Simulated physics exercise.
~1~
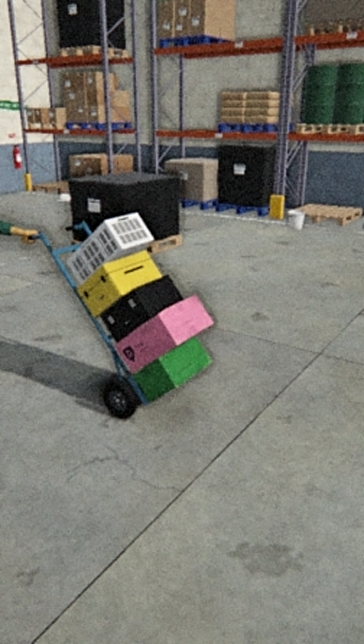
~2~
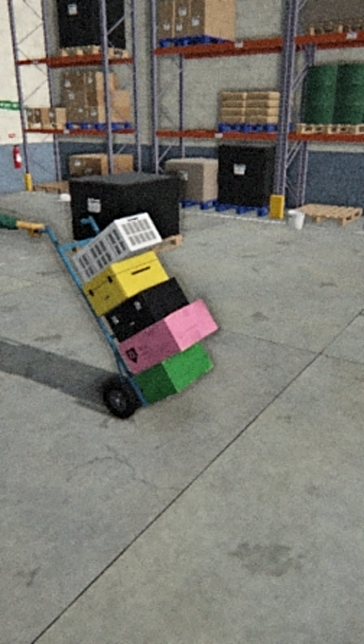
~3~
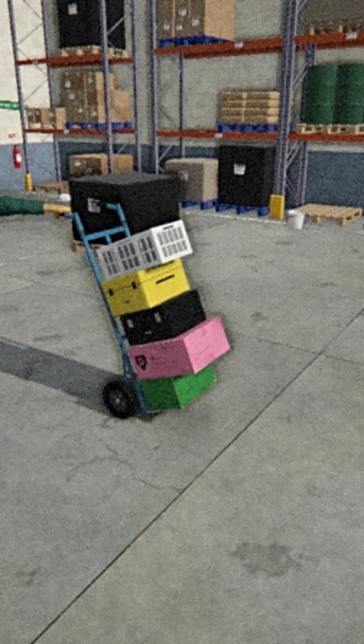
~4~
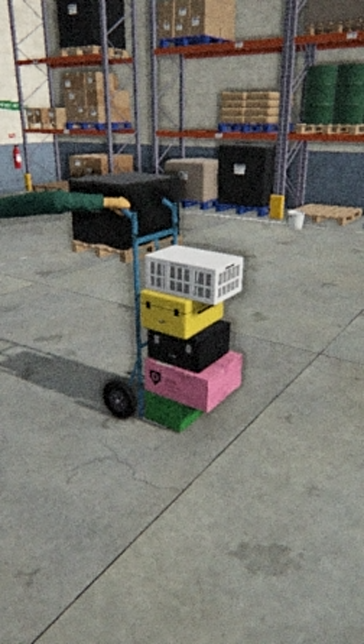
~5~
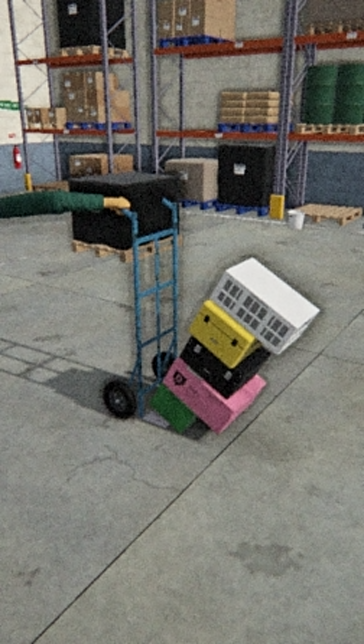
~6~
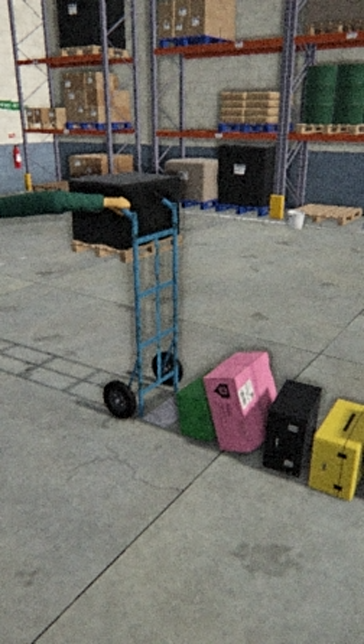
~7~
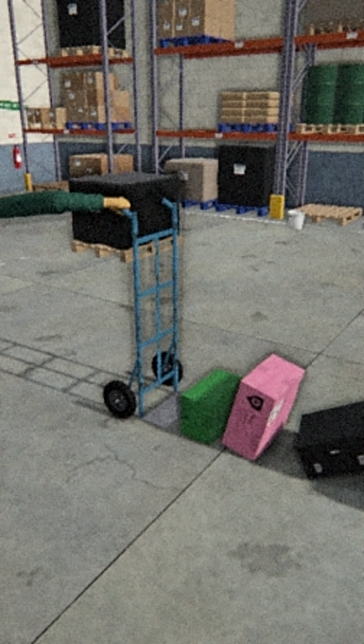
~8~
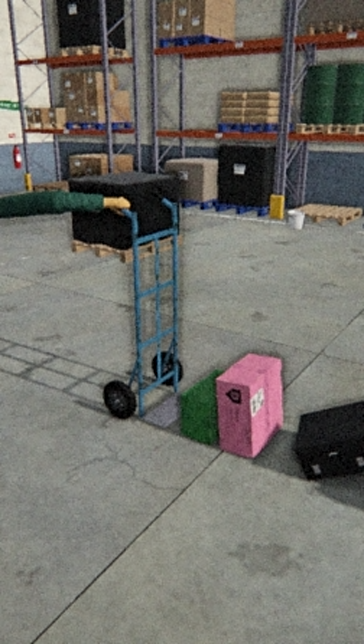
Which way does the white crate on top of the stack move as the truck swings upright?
The white crate moves to the right, leaving the truck along with the toppling stack.
